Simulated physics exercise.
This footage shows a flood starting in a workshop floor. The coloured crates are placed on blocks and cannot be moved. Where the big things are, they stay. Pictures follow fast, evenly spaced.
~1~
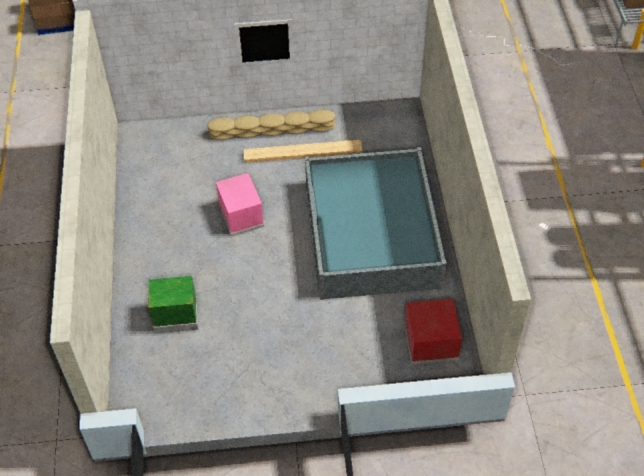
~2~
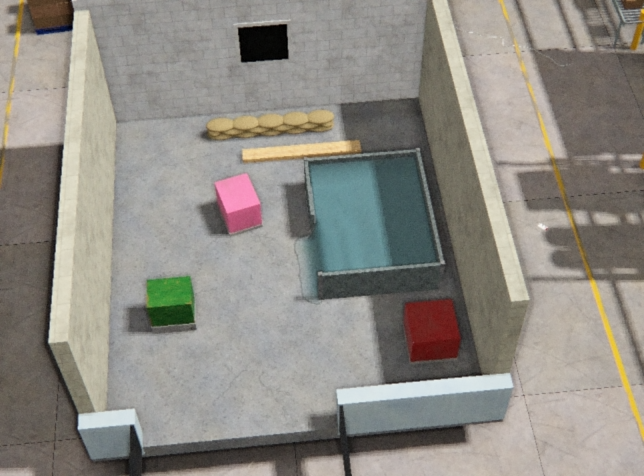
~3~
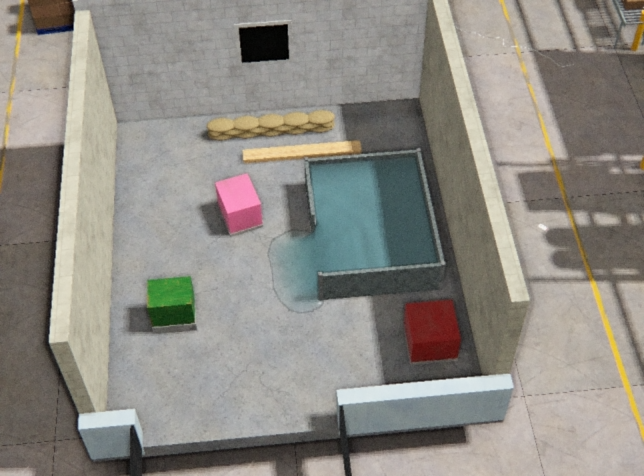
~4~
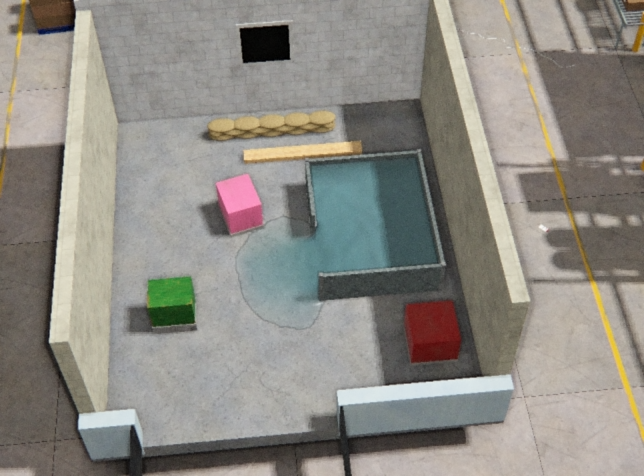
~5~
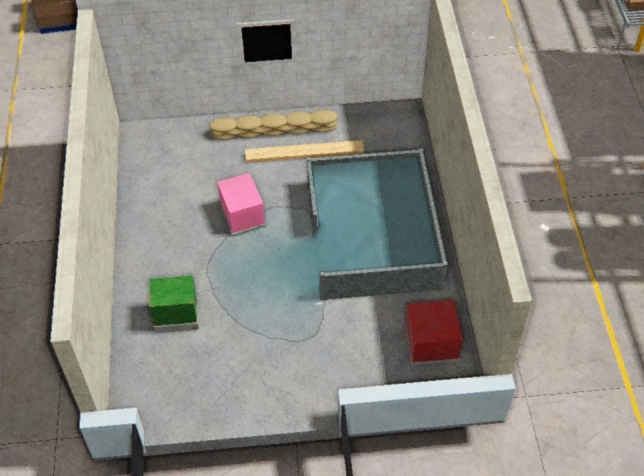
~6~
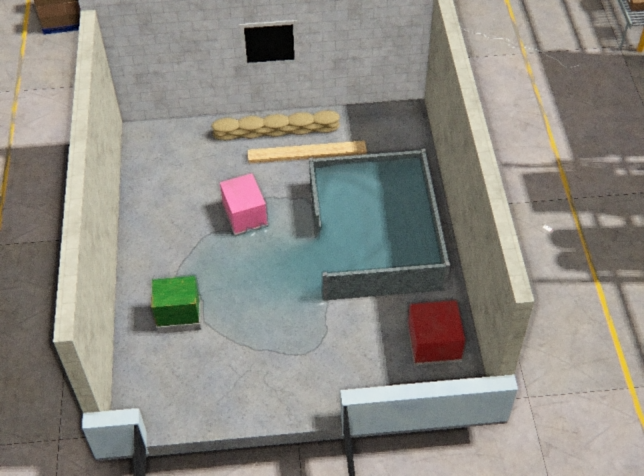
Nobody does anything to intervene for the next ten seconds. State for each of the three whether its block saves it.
The green crate is not saved and gets wet. The pink crate is not saved and gets wet. The red crate is saved.
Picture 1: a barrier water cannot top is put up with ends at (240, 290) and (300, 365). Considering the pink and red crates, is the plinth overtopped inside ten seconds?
Here is what I get: The pink one gets reached, while the red one gets reached.
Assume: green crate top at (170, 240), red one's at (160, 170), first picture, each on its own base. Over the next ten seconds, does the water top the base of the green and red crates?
The green crate crate is flooded; the red crate crate is flooded.
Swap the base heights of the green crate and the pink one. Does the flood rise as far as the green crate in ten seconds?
Note: Green crate is flooded.
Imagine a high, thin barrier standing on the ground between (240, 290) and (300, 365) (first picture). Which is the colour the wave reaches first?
Looks like the pink crate.
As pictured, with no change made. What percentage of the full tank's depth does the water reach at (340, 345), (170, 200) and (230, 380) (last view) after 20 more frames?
In order: 0, 10, 8 %.
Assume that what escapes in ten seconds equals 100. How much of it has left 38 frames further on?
By my reckoning, 65 %.
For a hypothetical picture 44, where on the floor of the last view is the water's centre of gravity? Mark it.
Somewhere near (260, 243).
A moment on, water covers 30 % of the floor; the green crate water round its plinth, the pink crate water round its plinth, the red crate not reached.
Next, water covers 45 % of the floor; the green crate water round its plinth, the pink crate water round its plinth, the red crate not reached.
Then, water covers 50 % of the floor; the green crate water round its plinth, the pink crate water round its plinth, the red crate not reached.
Later, water covers 65 % of the floor; the green crate water round its plinth, the pink crate water round its plinth, the red crate not reached.
In the end, water covers 85 % of the floor; the green crate was topped, the pink crate was topped, the red crate stayed above the water.
